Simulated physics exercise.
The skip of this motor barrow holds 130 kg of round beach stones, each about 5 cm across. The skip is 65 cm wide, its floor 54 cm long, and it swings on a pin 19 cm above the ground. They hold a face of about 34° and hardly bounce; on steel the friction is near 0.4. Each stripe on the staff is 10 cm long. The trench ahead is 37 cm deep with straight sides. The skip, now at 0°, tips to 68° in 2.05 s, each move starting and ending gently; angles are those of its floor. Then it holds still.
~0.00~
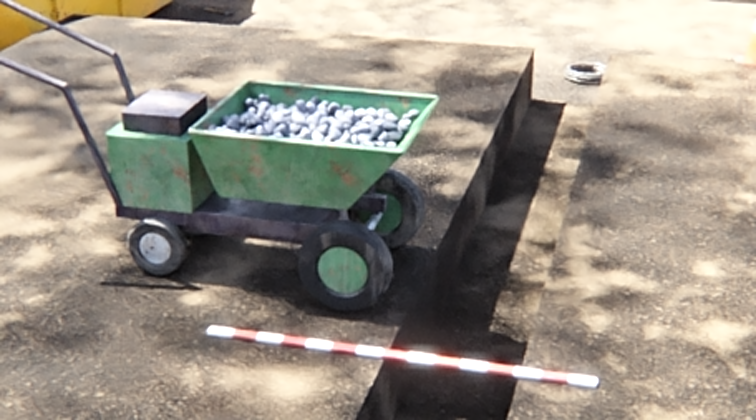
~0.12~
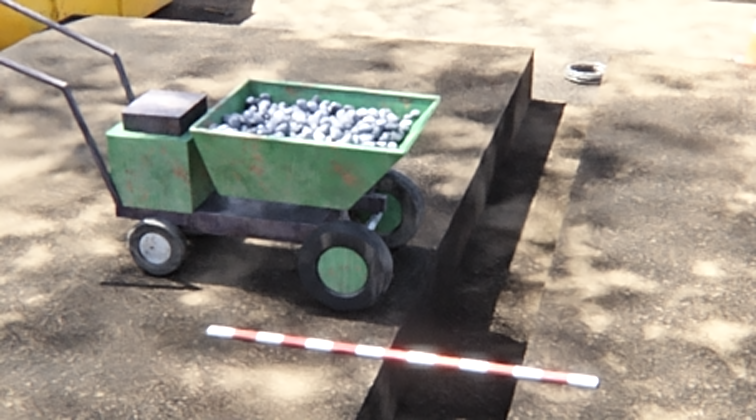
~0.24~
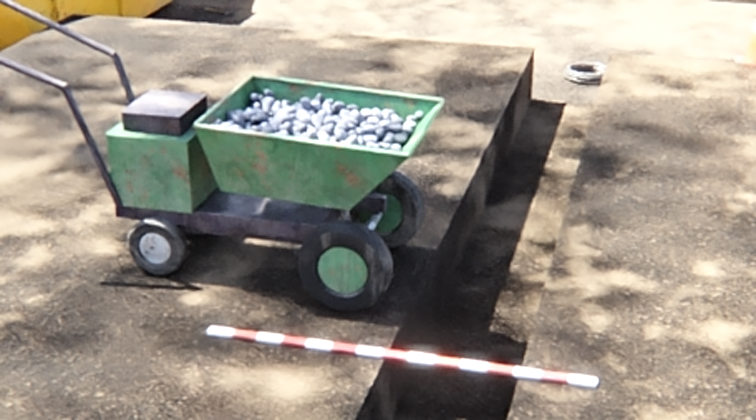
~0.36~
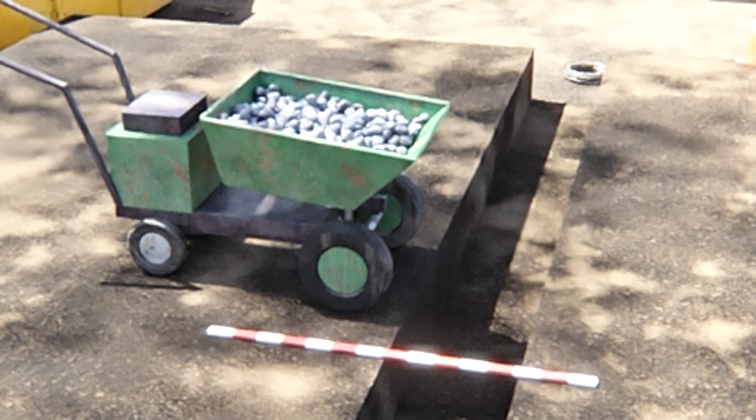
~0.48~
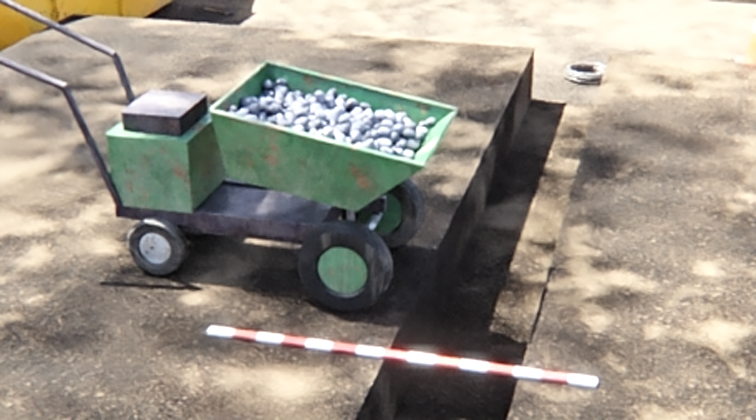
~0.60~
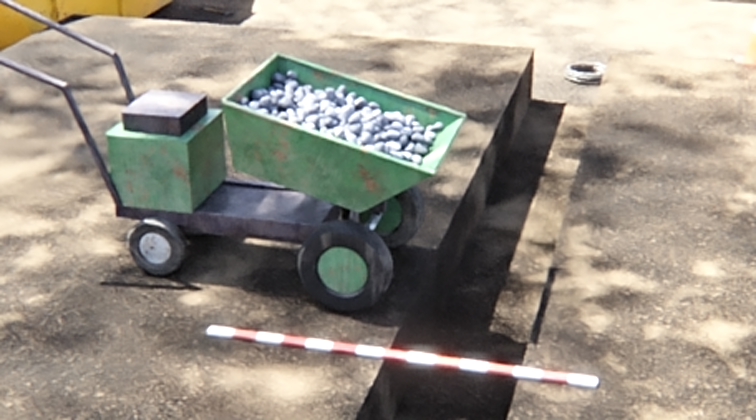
A green motor barrow with a dark engine box and handles at the left stands on dusty, dappled ground, seen from slightly above and to one side. Rounded grey stones fill its skip, a red-and-white staff lies in front, and a straight-sided trench runs to the right. The skip gradually tilts, its left end rising, carrying the stones rightward while the camera stays still.
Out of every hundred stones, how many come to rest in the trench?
Close to 62 in a hundred.
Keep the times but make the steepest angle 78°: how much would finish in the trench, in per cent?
It would be near 70 per cent.
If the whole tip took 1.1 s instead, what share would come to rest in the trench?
In that case some 50 per cent.
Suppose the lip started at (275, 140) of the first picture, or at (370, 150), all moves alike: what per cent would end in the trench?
First some 80, then 95 per cent.
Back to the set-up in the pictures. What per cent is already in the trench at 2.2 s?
Some 35 per cent.
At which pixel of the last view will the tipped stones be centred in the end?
Near (522, 351).
After 1.5 s the floor is at 57°; 97 % in the skip, 3 % in the trench; the foremost stones are at (527, 256).
After 2.2 s the floor is at 68°; 35 % in the skip, 34 % in the trench, 31 % past the trench; the foremost stones are at (675, 301).
After 2.5 s the floor is at 68°; 14 % in the skip, 47 % in the trench, 39 % past the trench; the foremost stones are at (730, 301).
After 4.4 s the floor is at 68°; 0 % in the skip, 62 % in the trench, 38 % past the trench; the foremost stones are at (741, 301).
